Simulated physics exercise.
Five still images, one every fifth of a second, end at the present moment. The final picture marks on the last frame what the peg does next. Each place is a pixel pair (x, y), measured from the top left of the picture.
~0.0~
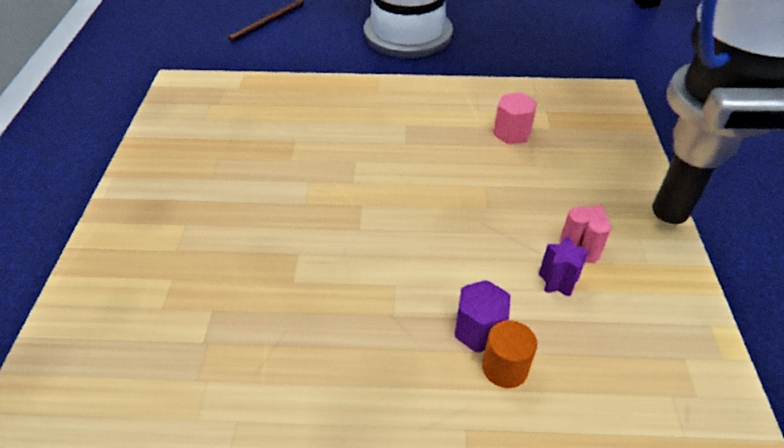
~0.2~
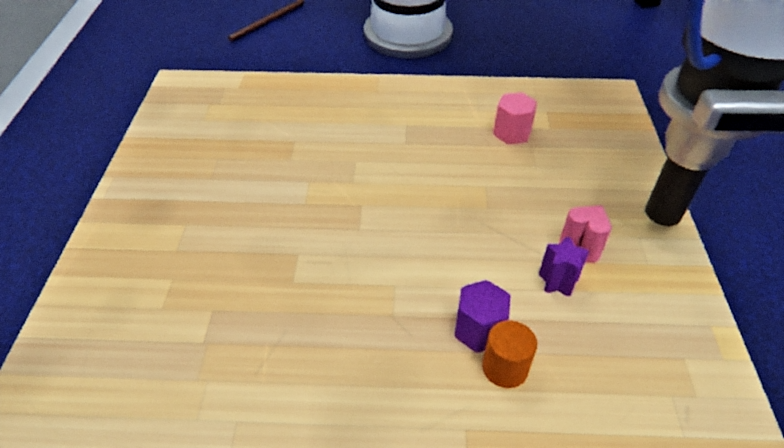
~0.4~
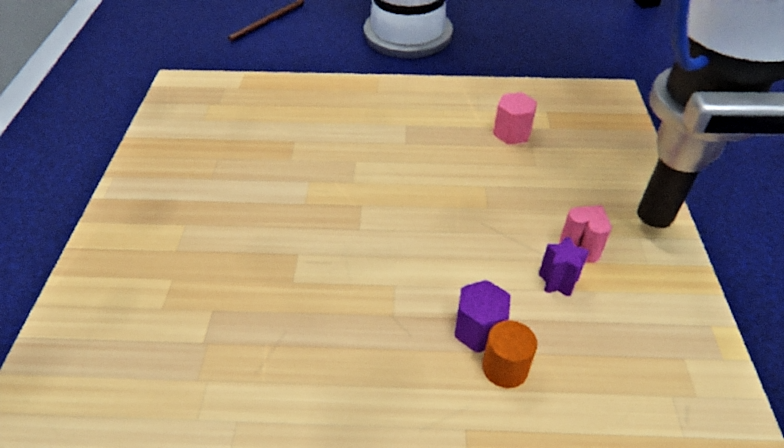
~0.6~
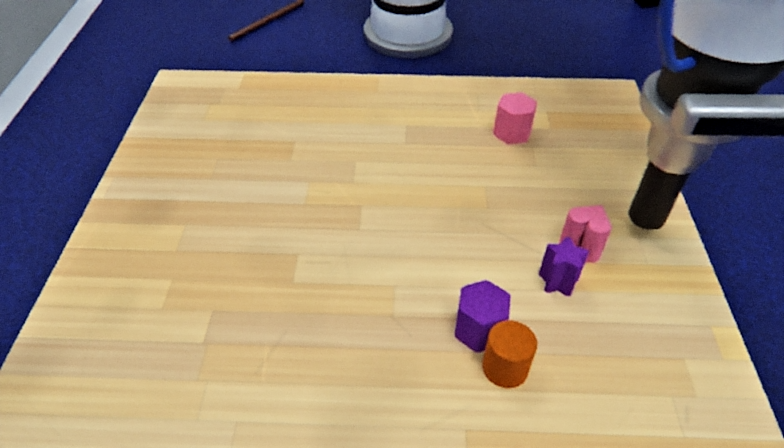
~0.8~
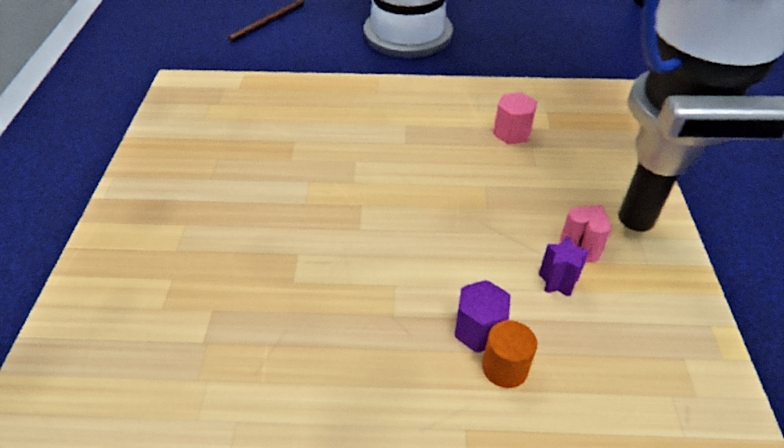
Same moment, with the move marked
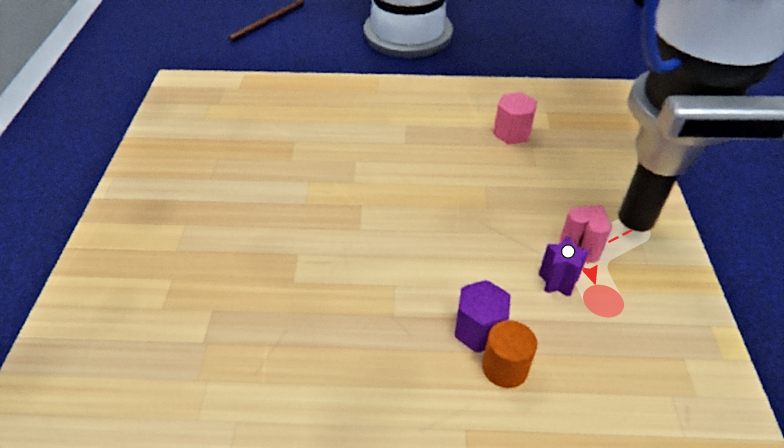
We see a robot arm's dark peg move slightly left over the right side of a wooden board, nearing a pink heart-shaped block beside a purple star, while these and the purple, orange and other pink blocks stay still.
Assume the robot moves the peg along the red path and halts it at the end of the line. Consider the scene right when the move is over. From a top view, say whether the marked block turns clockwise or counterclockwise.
The turn is anti-clockwise.
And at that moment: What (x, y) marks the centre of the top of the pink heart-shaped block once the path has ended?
Top centre: (561, 228).
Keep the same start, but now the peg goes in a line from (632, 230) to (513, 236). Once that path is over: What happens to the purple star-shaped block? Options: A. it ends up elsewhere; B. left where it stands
Correct choice: A.
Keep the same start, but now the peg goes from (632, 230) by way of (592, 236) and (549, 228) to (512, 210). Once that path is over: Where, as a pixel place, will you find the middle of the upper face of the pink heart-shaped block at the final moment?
The pink heart-shaped block ends near (557, 225).
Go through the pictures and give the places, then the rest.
The first picture shows tip of the peg at (670, 212), middles of tops, purple star-shaped block at (568, 251), pink heart-shaped block at (592, 217).
The second picture shows peg at (663, 214), nothing pushed.
The third picture shows peg at (655, 216), nothing pushed.
The fourth picture shows peg at (646, 217), nothing pushed.
The fifth picture shows peg at (637, 219), purple star-shaped block at (568, 251), pink heart-shaped block at (592, 217).
The line goes from (632, 230) via (603, 245) and (588, 268), ending at (603, 301); the dot is on the purple star-shaped block.
The first path, step by step. One third of the way, peg at (608, 234); pink heart-shaped block at (582, 221).
Two thirds of the way, peg at (593, 258); purple star-shaped block at (561, 255), turned 25° anticlockwise; pink heart-shaped block at (561, 228), turned 15° clockwise.
At the end, peg at (608, 290); purple star-shaped block at (561, 255), turned 25° anticlockwise; pink heart-shaped block at (561, 228), turned 15° clockwise.
